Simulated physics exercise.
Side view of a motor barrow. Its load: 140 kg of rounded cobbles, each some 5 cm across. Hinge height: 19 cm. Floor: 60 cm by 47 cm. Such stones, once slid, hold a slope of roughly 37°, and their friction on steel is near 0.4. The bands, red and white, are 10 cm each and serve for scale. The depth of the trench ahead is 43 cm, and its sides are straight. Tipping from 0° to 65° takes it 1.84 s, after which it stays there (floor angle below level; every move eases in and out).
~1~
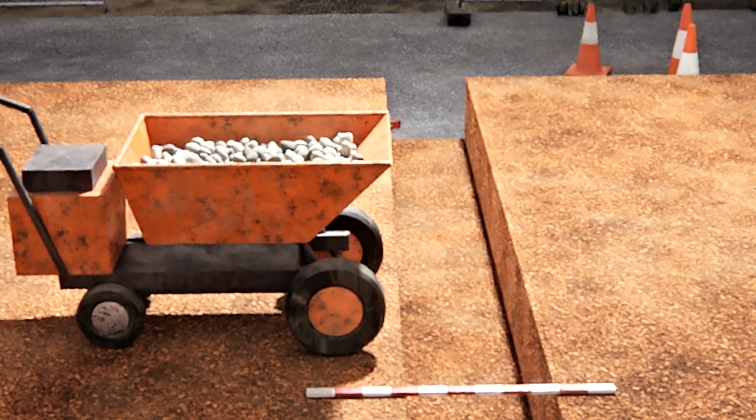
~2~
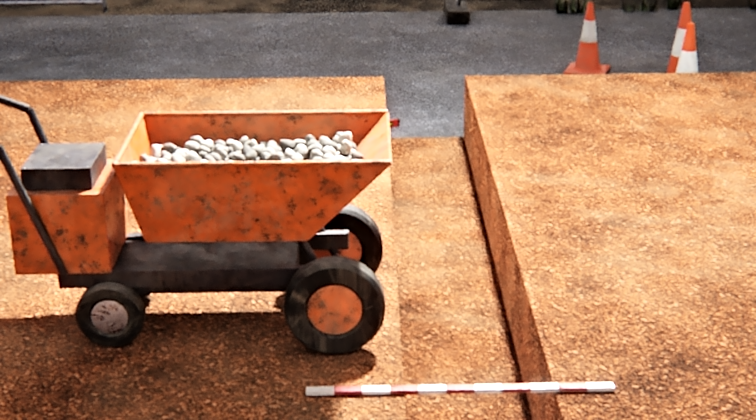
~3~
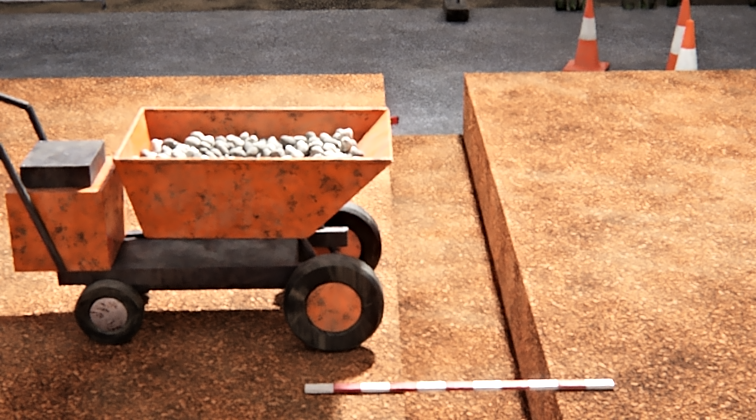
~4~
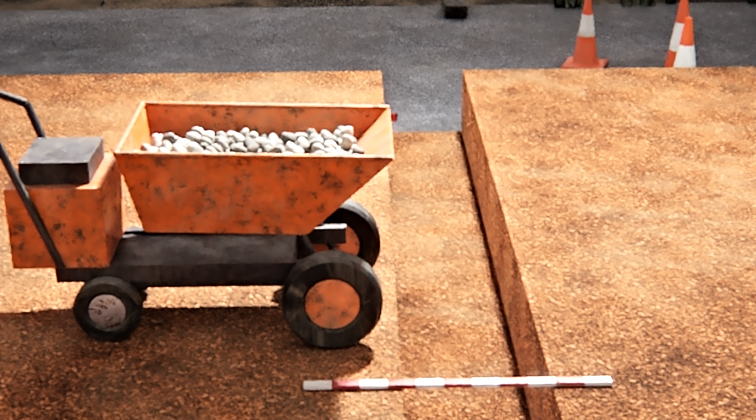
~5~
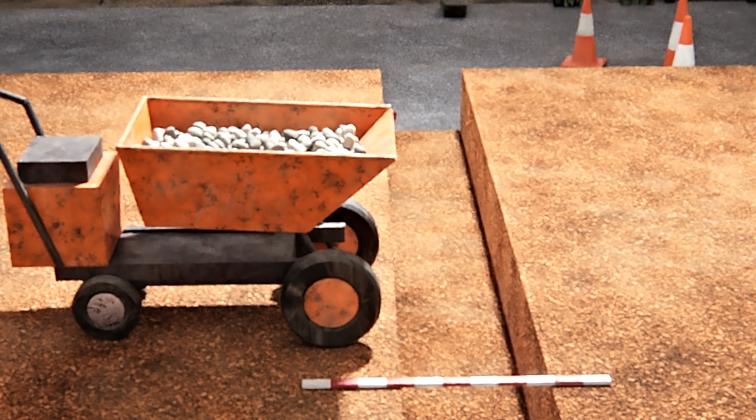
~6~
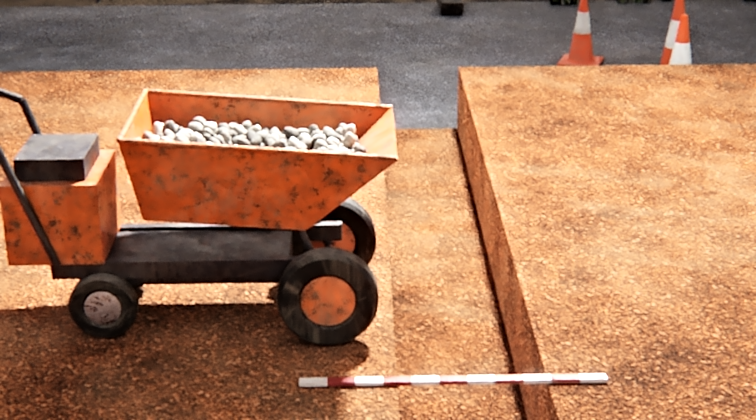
On rust-coloured ground beside a trench, a motor barrow loaded with pale stones stands in place, a red and white banded pole lying nearby, while its orange skip gradually tilts a little, the rear rising and the right end lowest.
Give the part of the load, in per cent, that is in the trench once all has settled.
Close to 54 in a hundred.
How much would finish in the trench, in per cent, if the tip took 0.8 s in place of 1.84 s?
With that timing, about 40 per cent.
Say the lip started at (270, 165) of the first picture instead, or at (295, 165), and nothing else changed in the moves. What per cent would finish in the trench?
I'd expect close to 100 per cent at the first and 100 per cent at the second.
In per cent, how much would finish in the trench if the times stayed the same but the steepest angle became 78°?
Share in trench: Approx. 55%.
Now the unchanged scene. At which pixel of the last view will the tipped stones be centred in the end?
Around (518, 372).
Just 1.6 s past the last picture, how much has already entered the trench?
15 per cent or so by then.
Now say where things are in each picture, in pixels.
The skip is at 0°, its lip at (391, 164); the top of the load is at (248, 150), in the first frame.
Lip at (391, 163), floor tilted 0°, highest stones at (240, 149), in the second frame.
Lip at (392, 161), floor tilted 1°, highest stones at (232, 145), in the third frame.
The skip is at 2°, its lip at (393, 159); the top of the load is at (218, 140), in the fourth frame.
Lip at (395, 159), floor tilted 3°, highest stones at (211, 137), in the fifth frame.
Lip at (396, 159), floor tilted 5°, highest stones at (198, 132), in the sixth frame.
Then, 1.1 s after the last picture the floor is at 55°, 100 % in the skip; the foremost stones are at (476, 218).
Then, 1.6 s after the last picture the floor is at 65°, 53 % in the skip, 17 % in the trench, 29 % past the trench; the foremost stones are at (636, 301).
Then, 2.0 s after the last picture the floor is at 65°, 25 % in the skip, 30 % in the trench, 45 % past the trench; the foremost stones are at (714, 291).
Then, 3.9 s after the last picture the floor is at 65°, 0 % in the skip, 54 % in the trench, 46 % past the trench; the foremost stones are at (755, 303).
